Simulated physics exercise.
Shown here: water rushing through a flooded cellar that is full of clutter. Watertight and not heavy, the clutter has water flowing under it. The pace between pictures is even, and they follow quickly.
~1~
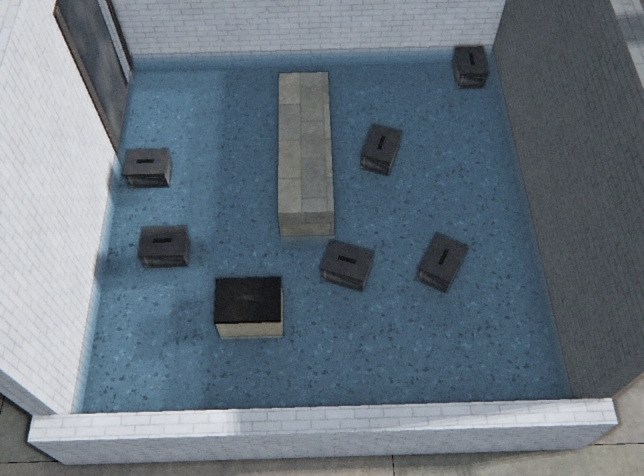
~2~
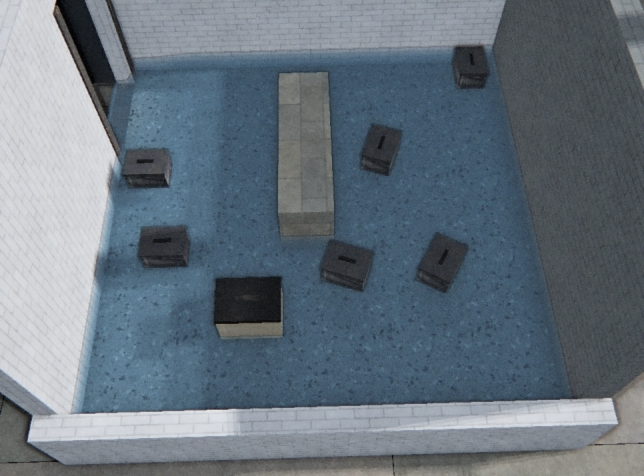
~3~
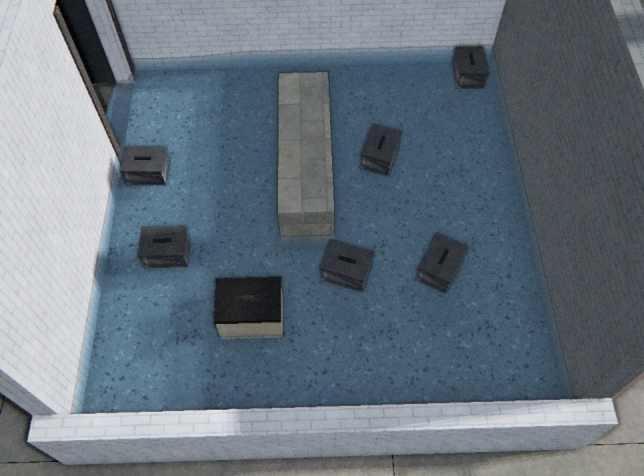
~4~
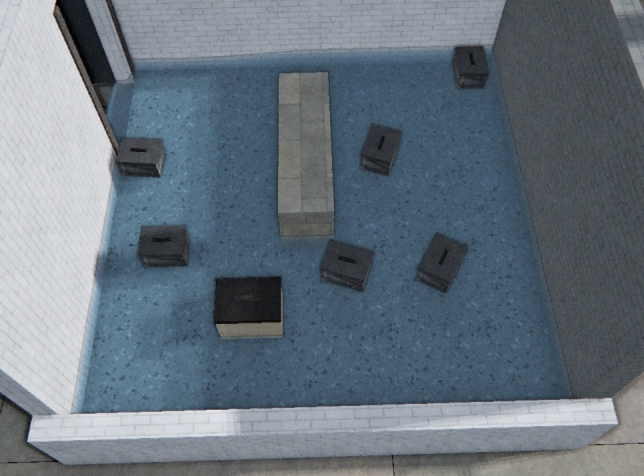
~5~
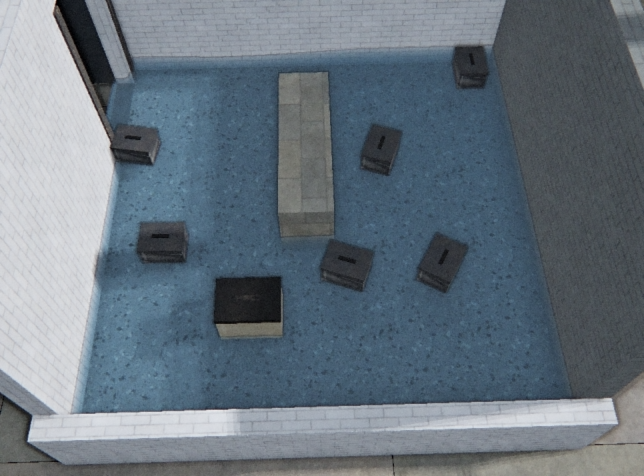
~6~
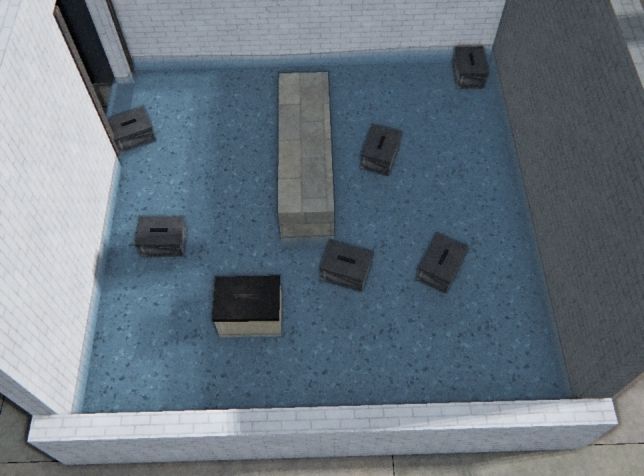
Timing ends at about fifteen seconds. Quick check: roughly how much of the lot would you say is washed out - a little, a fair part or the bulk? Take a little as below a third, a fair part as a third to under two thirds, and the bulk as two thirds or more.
I would say a fair part.
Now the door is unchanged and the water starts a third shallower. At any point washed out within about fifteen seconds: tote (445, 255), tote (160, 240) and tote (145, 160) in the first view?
In that order: Remains, swept away, swept away.
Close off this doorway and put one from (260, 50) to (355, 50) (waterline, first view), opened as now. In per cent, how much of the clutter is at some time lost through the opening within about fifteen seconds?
Roughly 40 per cent.
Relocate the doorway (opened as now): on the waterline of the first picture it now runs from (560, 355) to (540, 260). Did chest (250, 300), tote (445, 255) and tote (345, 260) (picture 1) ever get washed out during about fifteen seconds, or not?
Taking them in turn, the first is flushed away, the second is flushed away and the third is flushed away.
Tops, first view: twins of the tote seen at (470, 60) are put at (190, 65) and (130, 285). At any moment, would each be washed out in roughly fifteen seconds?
Result, in sequence: Ends up outside; ends up outside.
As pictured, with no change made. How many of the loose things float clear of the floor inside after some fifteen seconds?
My tally gives 4.
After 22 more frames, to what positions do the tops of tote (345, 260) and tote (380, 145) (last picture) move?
Estimated positions: (247, 131); (352, 115).
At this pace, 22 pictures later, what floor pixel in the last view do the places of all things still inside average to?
(353, 162).
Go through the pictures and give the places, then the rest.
A tote at (145, 162), afloat; a tote at (162, 241) floats; 0 of 7 have shifted, in the first picture.
A tote at (145, 162), afloat; a tote at (162, 241) floats; 0 of 7 have shifted, in the second picture.
A tote at (143, 159), afloat, close to its start; a tote at (162, 241) floats; 1 of 7 have shifted, in the third picture.
A tote at (139, 151) floats, close to its start; a tote at (162, 240), afloat; 1 of 7 have shifted, in the fourth picture.
A tote at (133, 138) floats, a stride from its start; a tote at (161, 237) floats, close to its start; 2 of 7 have shifted, in the fifth picture.
A tote at (129, 123) floats, a stride from its start; a tote at (159, 230), afloat, close to its start; 2 of 7 have shifted, in the sixth picture.
A moment on, 1 of 7 are out; 6 afloat.
Next, 2 of 7 are out; 5 afloat.
Later, 3 of 7 are out; 4 afloat.
In the end, 3 of 7 are out; 4 afloat.
